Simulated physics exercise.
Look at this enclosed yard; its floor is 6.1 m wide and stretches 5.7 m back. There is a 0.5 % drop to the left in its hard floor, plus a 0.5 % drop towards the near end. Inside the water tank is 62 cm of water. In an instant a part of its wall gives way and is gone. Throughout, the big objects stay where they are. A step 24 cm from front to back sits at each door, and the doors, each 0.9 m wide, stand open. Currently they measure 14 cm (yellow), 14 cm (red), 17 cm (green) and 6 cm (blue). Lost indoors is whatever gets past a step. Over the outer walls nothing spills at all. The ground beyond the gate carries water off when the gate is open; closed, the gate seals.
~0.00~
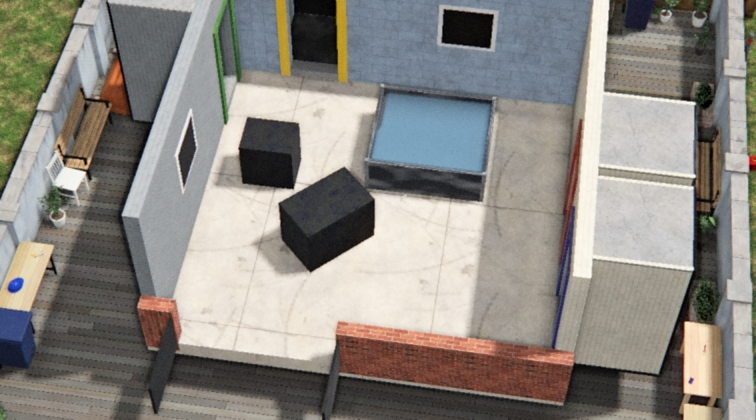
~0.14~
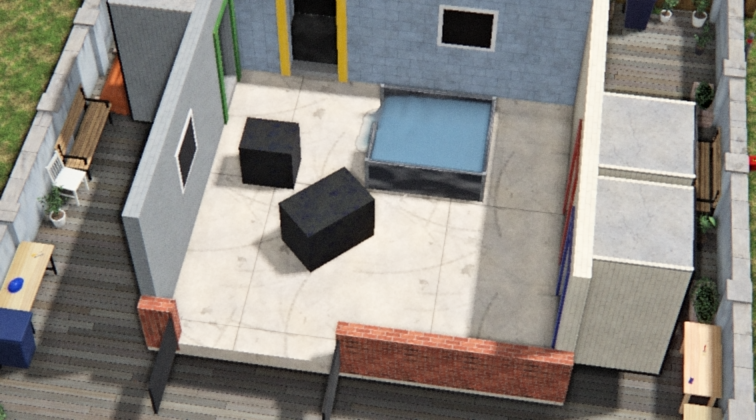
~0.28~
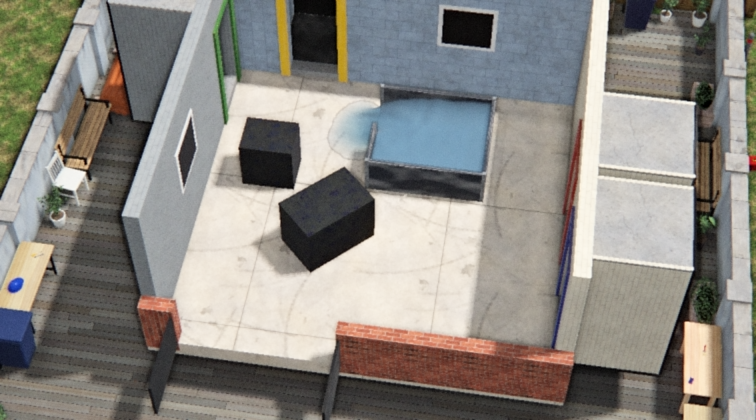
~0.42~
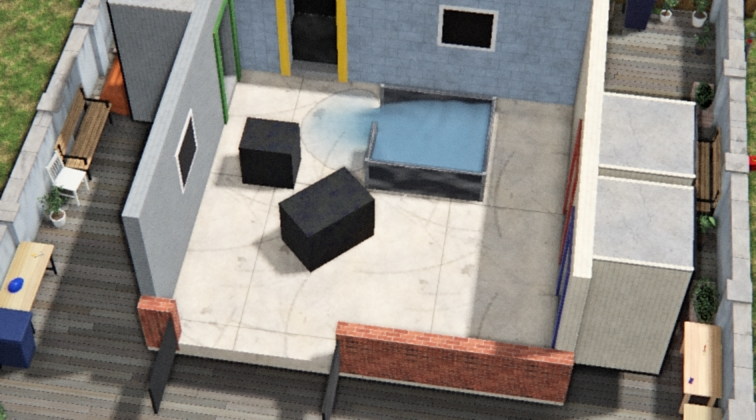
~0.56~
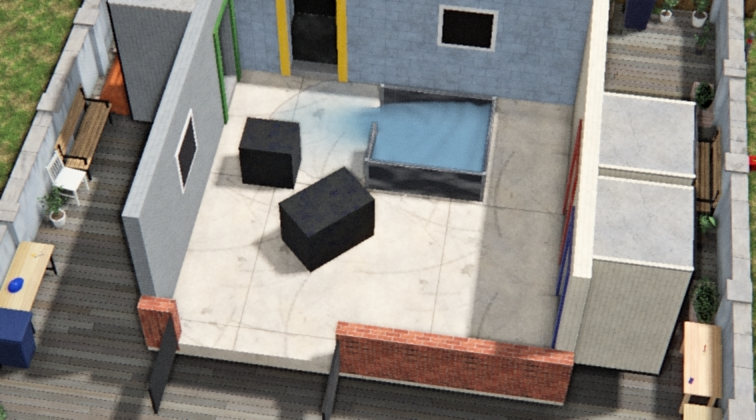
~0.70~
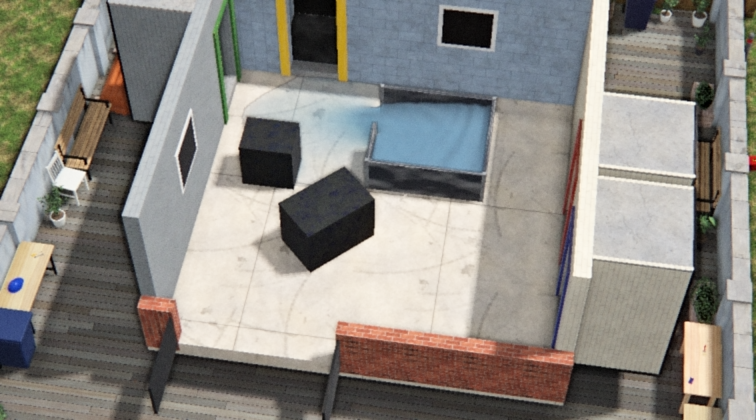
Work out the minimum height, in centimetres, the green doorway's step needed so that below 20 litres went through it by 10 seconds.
The minimum is roughly 28 cm.
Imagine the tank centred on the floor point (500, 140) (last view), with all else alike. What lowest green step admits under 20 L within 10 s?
A minimum of about 27 cm.
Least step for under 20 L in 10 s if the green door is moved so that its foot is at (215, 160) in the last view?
Minimum: About 21 cm.
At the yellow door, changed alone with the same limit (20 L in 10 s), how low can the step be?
For the yellow door, about 16 cm.
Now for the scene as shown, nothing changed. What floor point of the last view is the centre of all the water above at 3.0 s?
The water is centred around (345, 145) in the last picture's pixels.
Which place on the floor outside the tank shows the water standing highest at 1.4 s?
At about pixel (241, 73).
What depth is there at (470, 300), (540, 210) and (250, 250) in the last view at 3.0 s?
I'd read roughly 0, 0 and 5 cm there.
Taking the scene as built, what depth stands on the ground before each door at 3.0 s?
Yellow door 14 cm, red door 0 cm, green door 26 cm, blue door 0 cm.
After 1.4 s water covers 20 % of the floor, deepest (41 cm) near (241, 73); 25 cm at the green door, 4 litres in over its 17 cm step.
After 3.0 s water covers 35 % of the floor, deepest (28 cm) near (237, 87); 26 cm at the green door, 104 litres in over its 17 cm step.
After 10.0 s water covers 65 % of the floor, deepest (12 cm) near (165, 328); 10 cm at the green door, 142 litres in over its 17 cm step.
At the green door as built, the water arrived by 0.9 s and peaked near 35 cm at 2.0 s.
Run again over the same 10 s with other heights there, 46 litres in over 23.5 cm, 7 litres over 31.5 cm. The limit of 20 litres is kept from about 28 cm up.
